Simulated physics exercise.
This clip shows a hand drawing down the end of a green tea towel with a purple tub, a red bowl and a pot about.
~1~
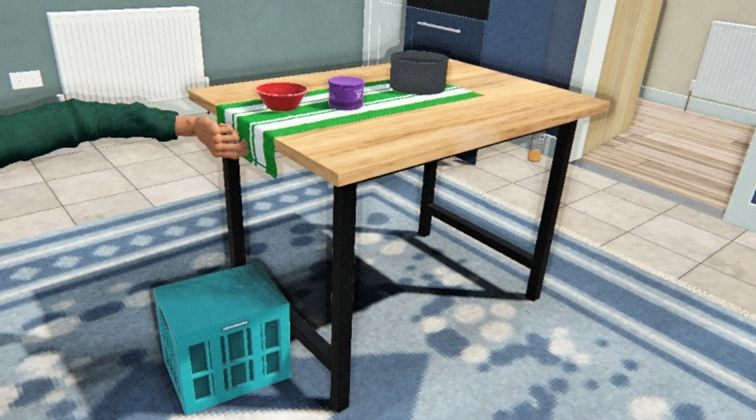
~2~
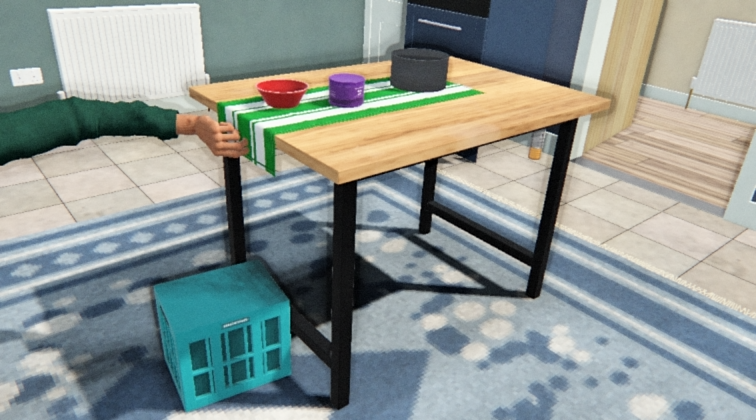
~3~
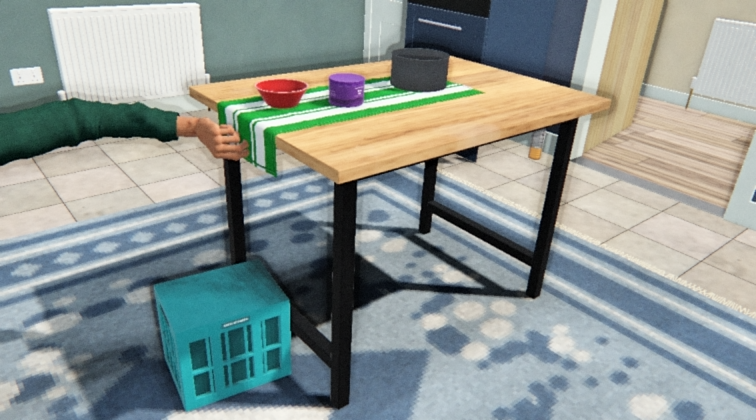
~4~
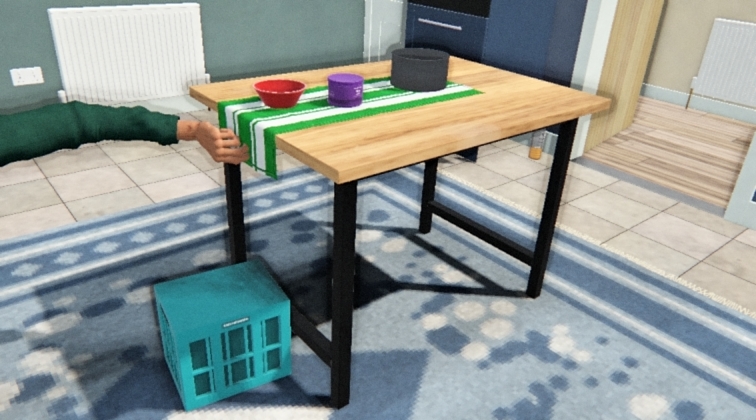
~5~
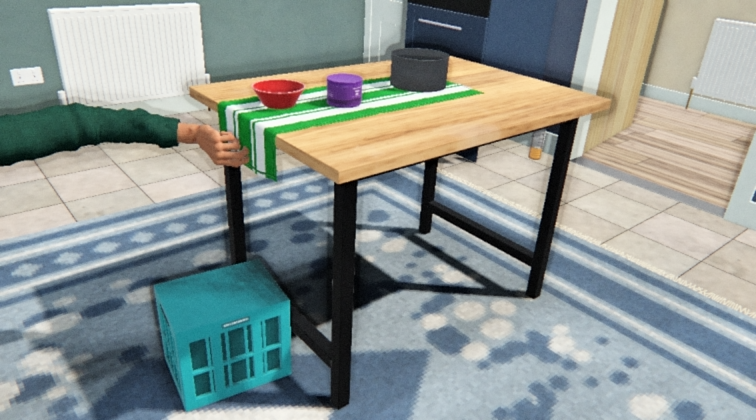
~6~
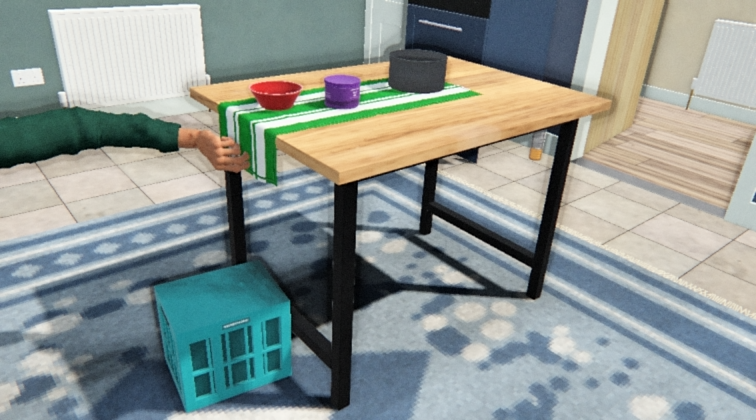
On a wooden table, a hand slightly draws down the end of a green striped cloth.
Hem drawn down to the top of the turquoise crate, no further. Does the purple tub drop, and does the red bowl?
Taking them in turn: The purple tub does drop; the red bowl does drop.
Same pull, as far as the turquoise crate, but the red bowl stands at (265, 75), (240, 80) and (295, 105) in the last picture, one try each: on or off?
Try 1: Still in place. Try 2: Still in place. Try 3: Lost off the top.
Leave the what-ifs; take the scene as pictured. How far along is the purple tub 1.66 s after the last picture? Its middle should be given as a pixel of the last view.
By then you'd find it at pixel (199, 236).
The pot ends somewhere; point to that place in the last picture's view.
Close to (321, 86).
Then, 0.44 s after the last picture, hem going down; tub carried along near (316, 96); bowl carried along near (247, 101).
Then, 1.08 s after the last picture, hem going down; tub carried along near (273, 103); bowl down below near (198, 262).
Then, 1.66 s after the last picture, hem on the crate; tub down below near (199, 236); bowl down below near (198, 262).
At rest, hem on the crate; tub down below near (179, 294); bowl down below near (198, 262). The purple tub goes over the edge and the red bowl is carried off the end.
